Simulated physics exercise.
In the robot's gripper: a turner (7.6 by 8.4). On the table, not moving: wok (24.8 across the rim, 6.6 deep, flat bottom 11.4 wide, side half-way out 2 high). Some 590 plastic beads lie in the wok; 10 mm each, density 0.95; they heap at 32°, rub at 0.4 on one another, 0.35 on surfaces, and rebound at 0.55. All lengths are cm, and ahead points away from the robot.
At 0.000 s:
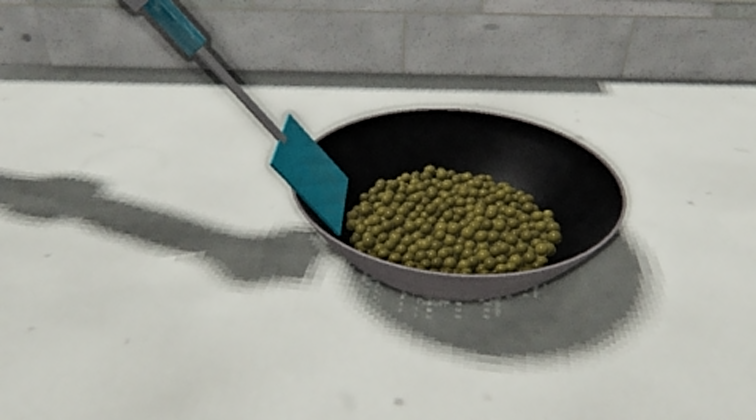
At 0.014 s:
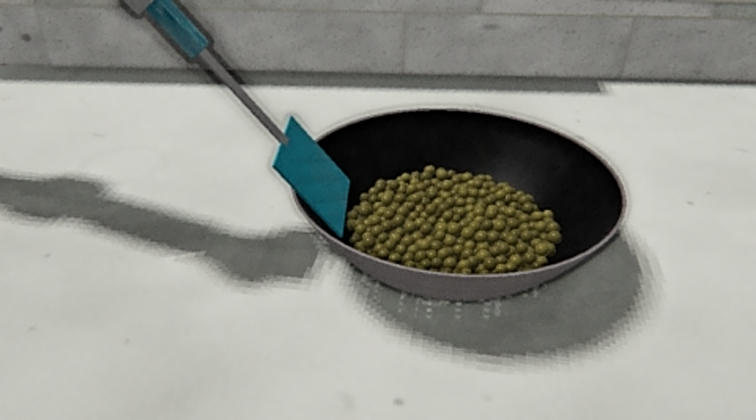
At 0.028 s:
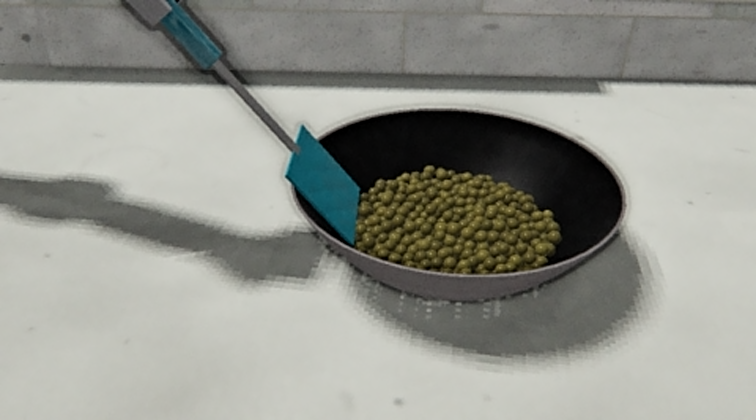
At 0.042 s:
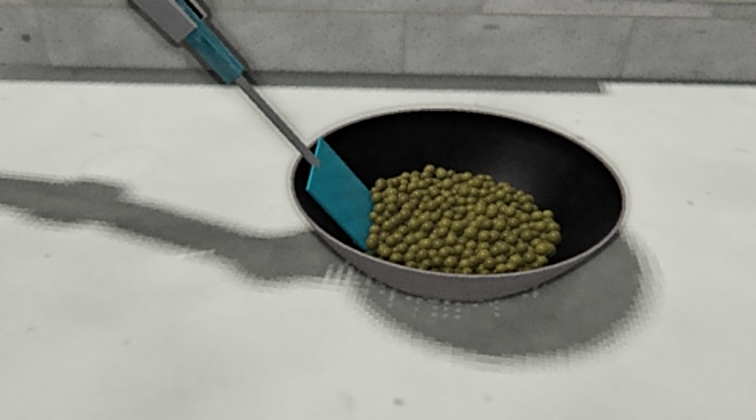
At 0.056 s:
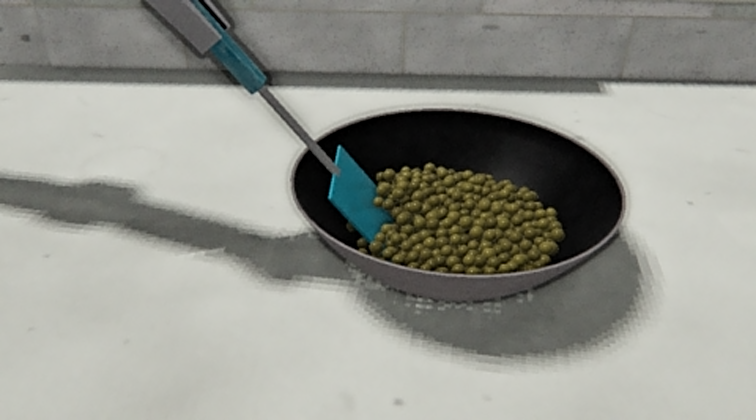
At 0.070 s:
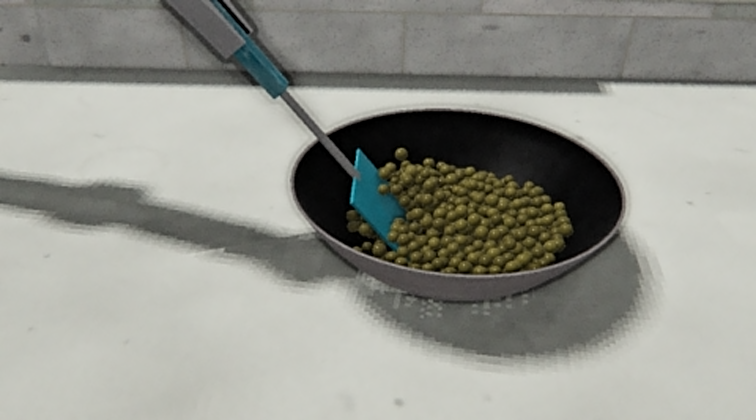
A dark wok heaped with small olive-green beads sits on a white tabletop before a grey block wall, seen from slightly above by a still camera. A teal turner on a grey shaft slants in from the upper left, casting a long shadow leftward. Its blade starts at the wok's left rim, then slides rightward into the heap, nudging beads right while a few slip behind it.
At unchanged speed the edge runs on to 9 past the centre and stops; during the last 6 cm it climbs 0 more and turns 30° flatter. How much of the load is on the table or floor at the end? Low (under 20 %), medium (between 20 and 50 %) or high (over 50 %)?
Answer: Medium; between 20 and 50 % of the plastic beads finish on the table or floor.
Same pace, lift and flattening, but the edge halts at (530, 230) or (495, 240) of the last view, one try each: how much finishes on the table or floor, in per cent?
About 10 and 0 per cent.
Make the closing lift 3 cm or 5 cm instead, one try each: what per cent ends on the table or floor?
About 40 and 35 per cent.
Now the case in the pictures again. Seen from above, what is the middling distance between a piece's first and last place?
Some 10 cm.
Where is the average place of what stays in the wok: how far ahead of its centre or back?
Roughly 3.0 cm ahead.
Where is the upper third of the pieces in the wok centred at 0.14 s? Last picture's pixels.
Near (527, 196).
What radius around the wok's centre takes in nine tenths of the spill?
Some 45 cm.
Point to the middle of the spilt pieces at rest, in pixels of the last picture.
Near (739, 251).
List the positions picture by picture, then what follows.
In the first picture, turner top edge at (280, 137), sloping 52°; upper third of the load around (451, 221), from x 350 to 555, top at y 170; 588 in the wok.
In the second picture, turner top edge at (282, 139), sloping 52°; upper third of the load around (451, 221), from x 350 to 555, top at y 170.
In the third picture, turner top edge at (294, 148), sloping 52°; upper third of the load around (450, 221), from x 350 to 555, top at y 170.
In the fourth picture, turner top edge at (314, 161), sloping 52°; upper third of the load around (450, 218), from x 350 to 555, top at y 170.
In the fifth picture, turner top edge at (335, 170), sloping 52°; upper third of the load around (450, 214), from x 350 to 560, top at y 170.
In the sixth picture, turner top edge at (355, 174), sloping 52°; upper third of the load around (453, 210), from x 355 to 565, top at y 155; 588 in the wok.
By 0.10 s, sloping 52°, highest piece 9 above the table; 588 in the wok.
By 0.14 s, sloping 43°, highest piece 10 above the table; 588 in the wok.
By 0.36 s, sloping 22°, highest piece 14 above the table; 350 in the wok, 47 on the table or floor, 191 on the blade or in flight.
By 1.41 s, sloping 22°, highest piece 6 above the table; 350 in the wok, 238 on the table or floor.
Final count, 350 in the wok, 238 on the table or floor. That is 40 % on the table or floor.
